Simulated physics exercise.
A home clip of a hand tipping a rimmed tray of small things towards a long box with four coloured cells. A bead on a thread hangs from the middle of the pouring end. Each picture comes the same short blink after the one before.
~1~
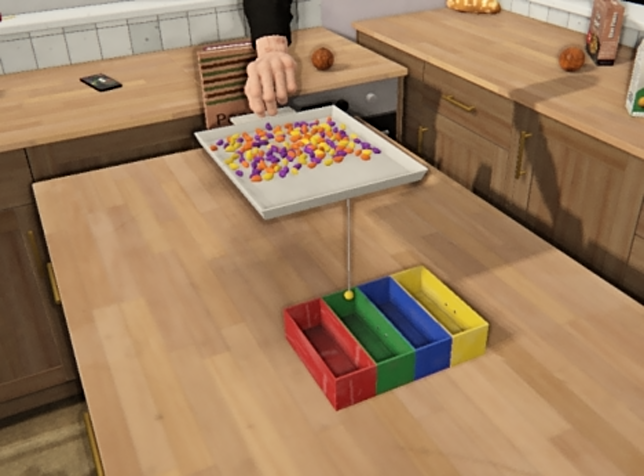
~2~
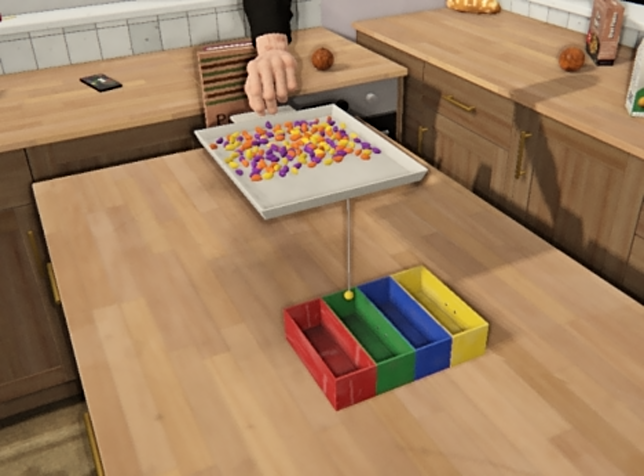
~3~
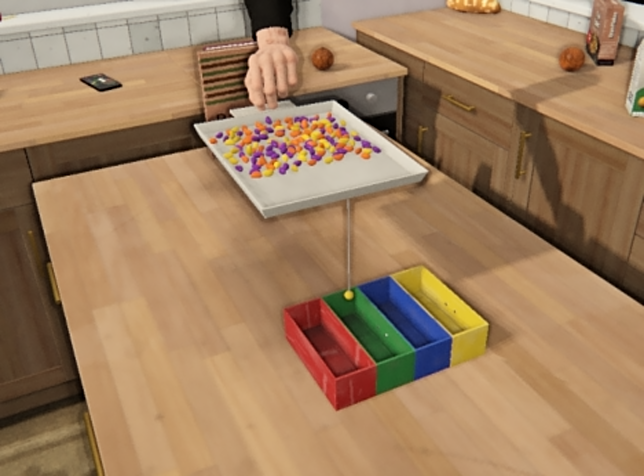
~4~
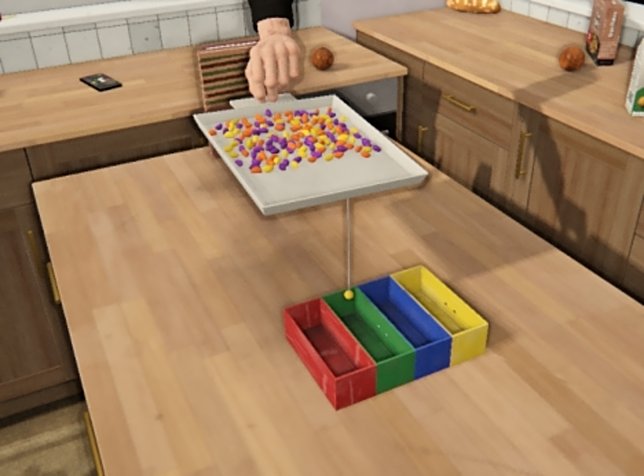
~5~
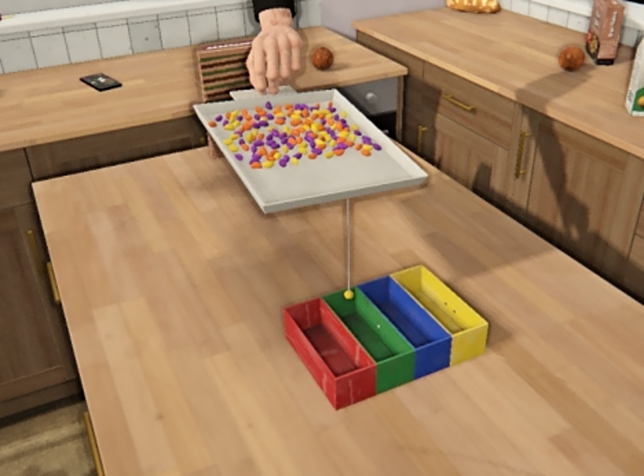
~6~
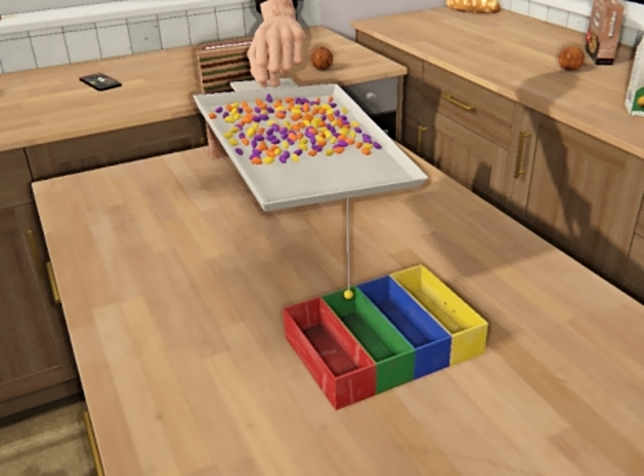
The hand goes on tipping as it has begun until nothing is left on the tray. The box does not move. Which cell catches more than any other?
Fullest: The yellow cell.
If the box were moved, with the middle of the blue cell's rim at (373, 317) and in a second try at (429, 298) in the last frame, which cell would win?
The first try: The yellow one. The second: The blue one.
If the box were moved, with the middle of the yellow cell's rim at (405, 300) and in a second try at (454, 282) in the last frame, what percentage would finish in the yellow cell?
In turn 40 and 20 in a hundred.
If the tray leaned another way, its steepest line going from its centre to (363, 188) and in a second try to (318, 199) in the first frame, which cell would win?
In turn: The yellow cell; that red cell.
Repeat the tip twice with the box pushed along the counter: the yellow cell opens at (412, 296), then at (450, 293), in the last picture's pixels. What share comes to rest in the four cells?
About 70 and 100 per cent.
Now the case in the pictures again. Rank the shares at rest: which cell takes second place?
Second comes the blue cell.
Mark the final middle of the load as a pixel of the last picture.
Close to (417, 314).
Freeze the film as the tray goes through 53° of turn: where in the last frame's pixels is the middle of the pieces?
Roughly at (387, 176).
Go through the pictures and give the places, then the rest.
The first frame shows corners of the pouring end at (265, 208) and (421, 168), level; middle of the load at (295, 147), jelly beans; bead on its thread at (349, 295); red cell at (356, 385); green cell at (395, 370); blue cell at (433, 356); yellow cell at (469, 342).
The second frame shows corners of the pouring end at (265, 207) and (421, 169), level; middle of the load at (295, 146).
The third frame shows corners of the pouring end at (265, 206) and (421, 170), tipped barely, lowest at the right corner; middle of the load at (295, 142).
The fourth frame shows corners of the pouring end at (266, 204) and (422, 172), tipped a little, lowest at the right corner; middle of the load at (295, 137).
The fifth frame shows corners of the pouring end at (266, 202) and (422, 174), tipped a little, lowest at the right corner; middle of the load at (296, 132).
The sixth frame shows corners of the pouring end at (267, 200) and (422, 176), tipped a little, lowest at the right corner; middle of the load at (296, 127); red cell at (355, 384); green cell at (395, 369); blue cell at (433, 355); yellow cell at (468, 342).
Soon after the last picture, tray tipped steeply; most on the tray; a stray few in the yellow cell; a stray few in the blue cell; a small part falling or outside the box.
A little later, tray tipped right over; about a quarter on the tray; about a quarter in the yellow cell; about a quarter in the blue cell; a stray few in the green cell; about a third falling or outside the box.
Later still, tray tipped past a quarter turn; about two thirds in the yellow cell; about a third in the blue cell; a stray few in the green cell; a small part falling or outside the box.
At rest, tray tipped past a quarter turn; about two thirds in the yellow cell; about a third in the blue cell; a stray few in the green cell; none in the red cell; a small part outside the box.
